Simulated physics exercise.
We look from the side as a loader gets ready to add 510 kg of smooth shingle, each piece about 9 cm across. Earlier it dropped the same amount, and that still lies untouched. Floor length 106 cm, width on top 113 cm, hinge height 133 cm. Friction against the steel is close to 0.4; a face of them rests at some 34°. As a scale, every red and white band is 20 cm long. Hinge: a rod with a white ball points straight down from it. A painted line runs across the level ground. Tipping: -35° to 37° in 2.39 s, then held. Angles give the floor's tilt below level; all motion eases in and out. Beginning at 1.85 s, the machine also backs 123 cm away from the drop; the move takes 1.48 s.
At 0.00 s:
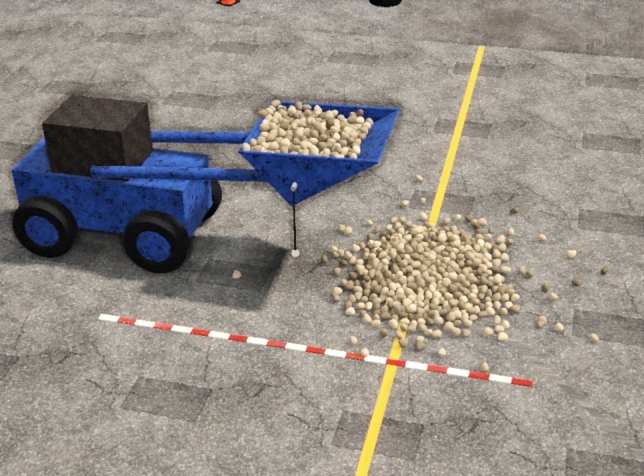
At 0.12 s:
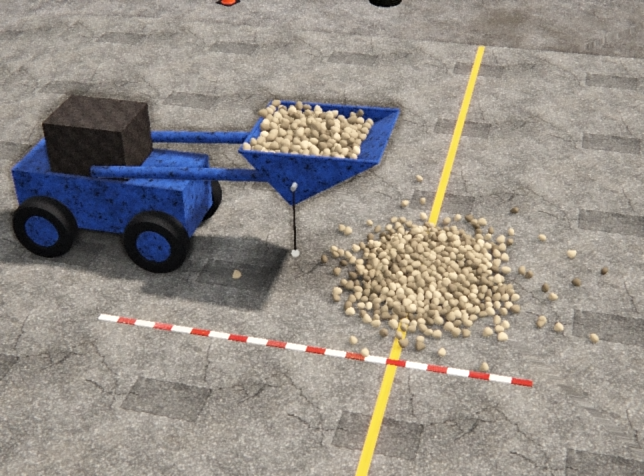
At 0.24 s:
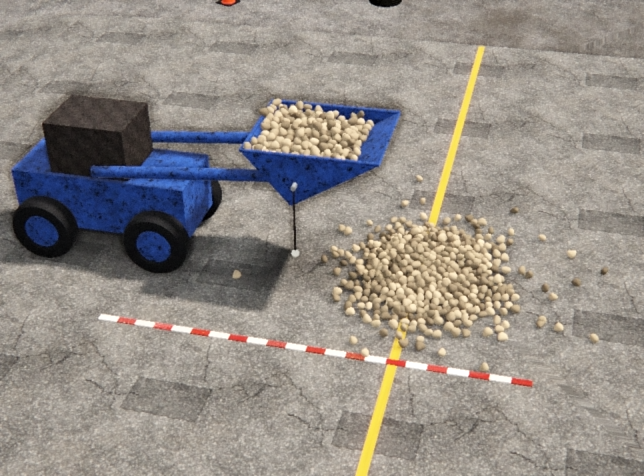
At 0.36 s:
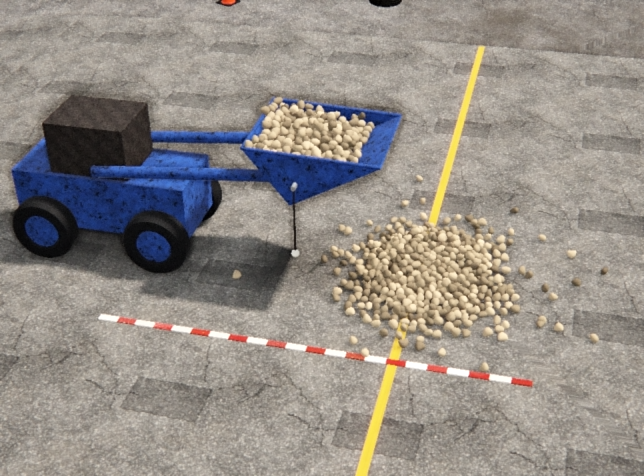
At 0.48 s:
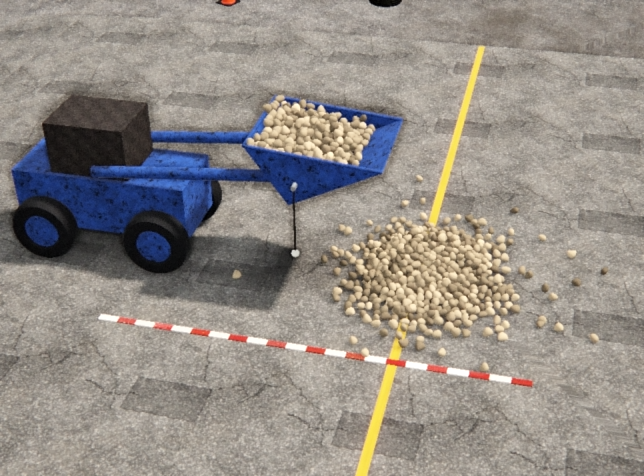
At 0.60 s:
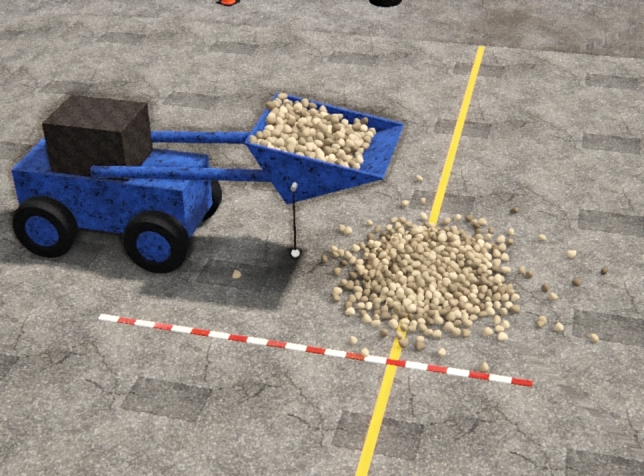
A blue loader stood still beside a heap of pale stones lying across a yellow line, while its raised, stone-filled bucket slowly tilted forward a little, its front lip dipping slightly.
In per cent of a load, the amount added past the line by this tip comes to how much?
It comes to roughly 25 per cent.
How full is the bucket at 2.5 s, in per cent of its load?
Roughly 5 per cent of its load.
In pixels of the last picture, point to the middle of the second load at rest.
(382, 261).
After 1.8 s the floor is at 26°; in per cent of one load, 92 in the bucket, 51 short of the line, 57 past the line; the foremost stones are at (568, 296).
After 2.5 s the floor is at 37°; in per cent of one load, 6 in the bucket, 115 short of the line, 79 past the line; the foremost stones are at (568, 296).
After 3.8 s the floor is at 37°; in per cent of one load, 0 in the bucket, 118 short of the line, 82 past the line; the foremost stones are at (571, 290).
After 6.6 s the floor is at 37°; in per cent of one load, 0 in the bucket, 118 short of the line, 82 past the line; the foremost stones are at (571, 290). Net gain past the line, 25.
